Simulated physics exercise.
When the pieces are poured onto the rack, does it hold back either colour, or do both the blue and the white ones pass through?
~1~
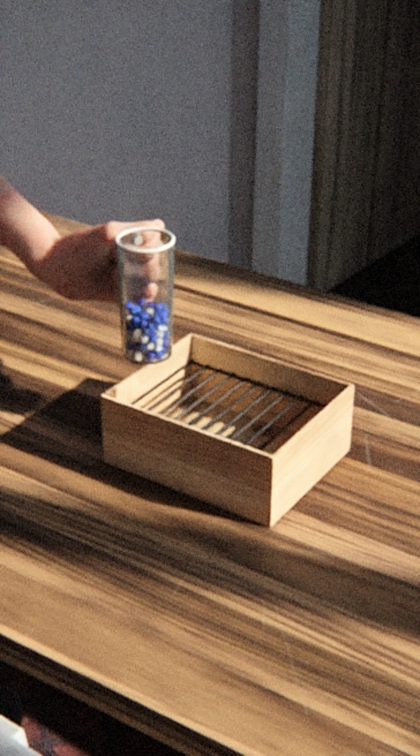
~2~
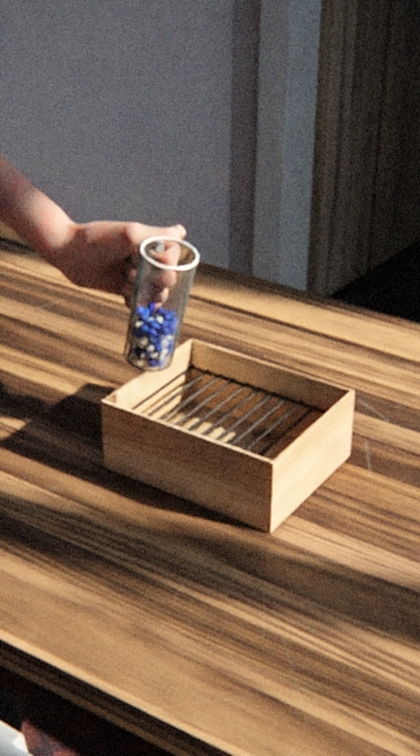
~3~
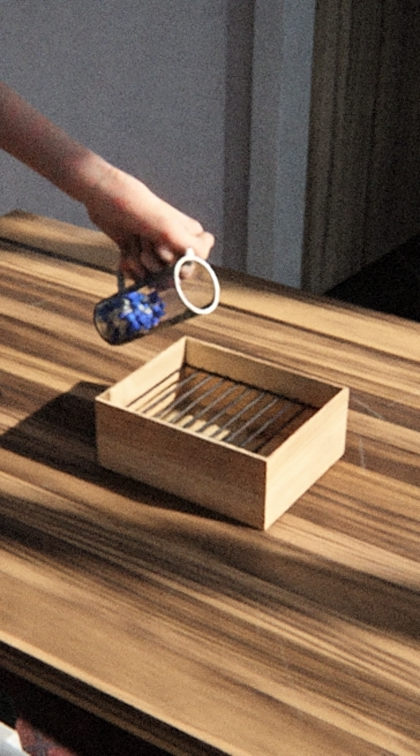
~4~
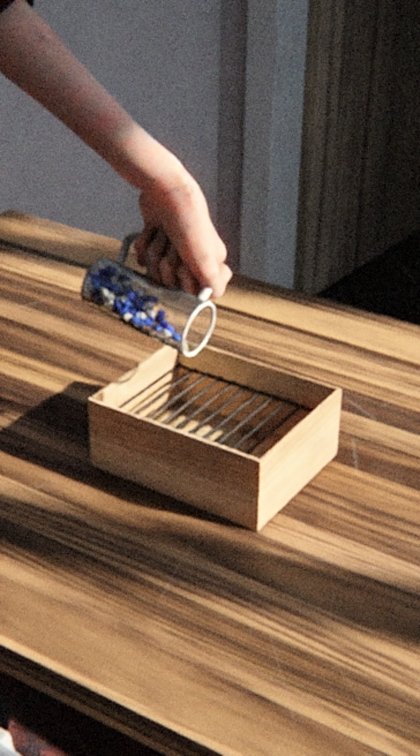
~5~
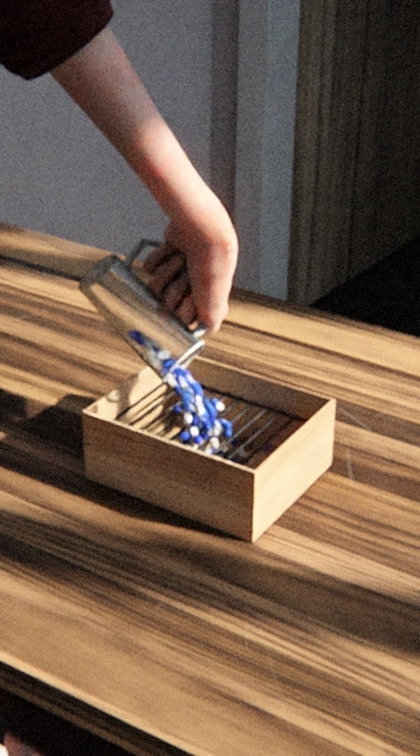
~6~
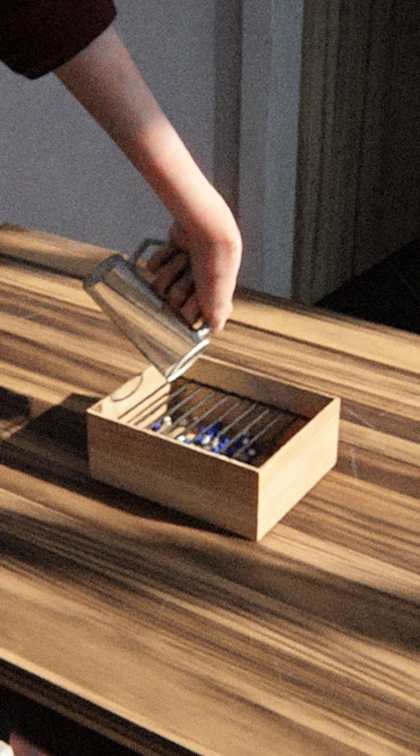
Both colours pass through. The blue and white pieces all end up under the wires, with neither held back.
On a striped wooden table, a hand held a clear cup of blue and white pieces, tipped it over a wooden box with a wire rack across it, and poured them all out, and both colours ended up beneath the wires.
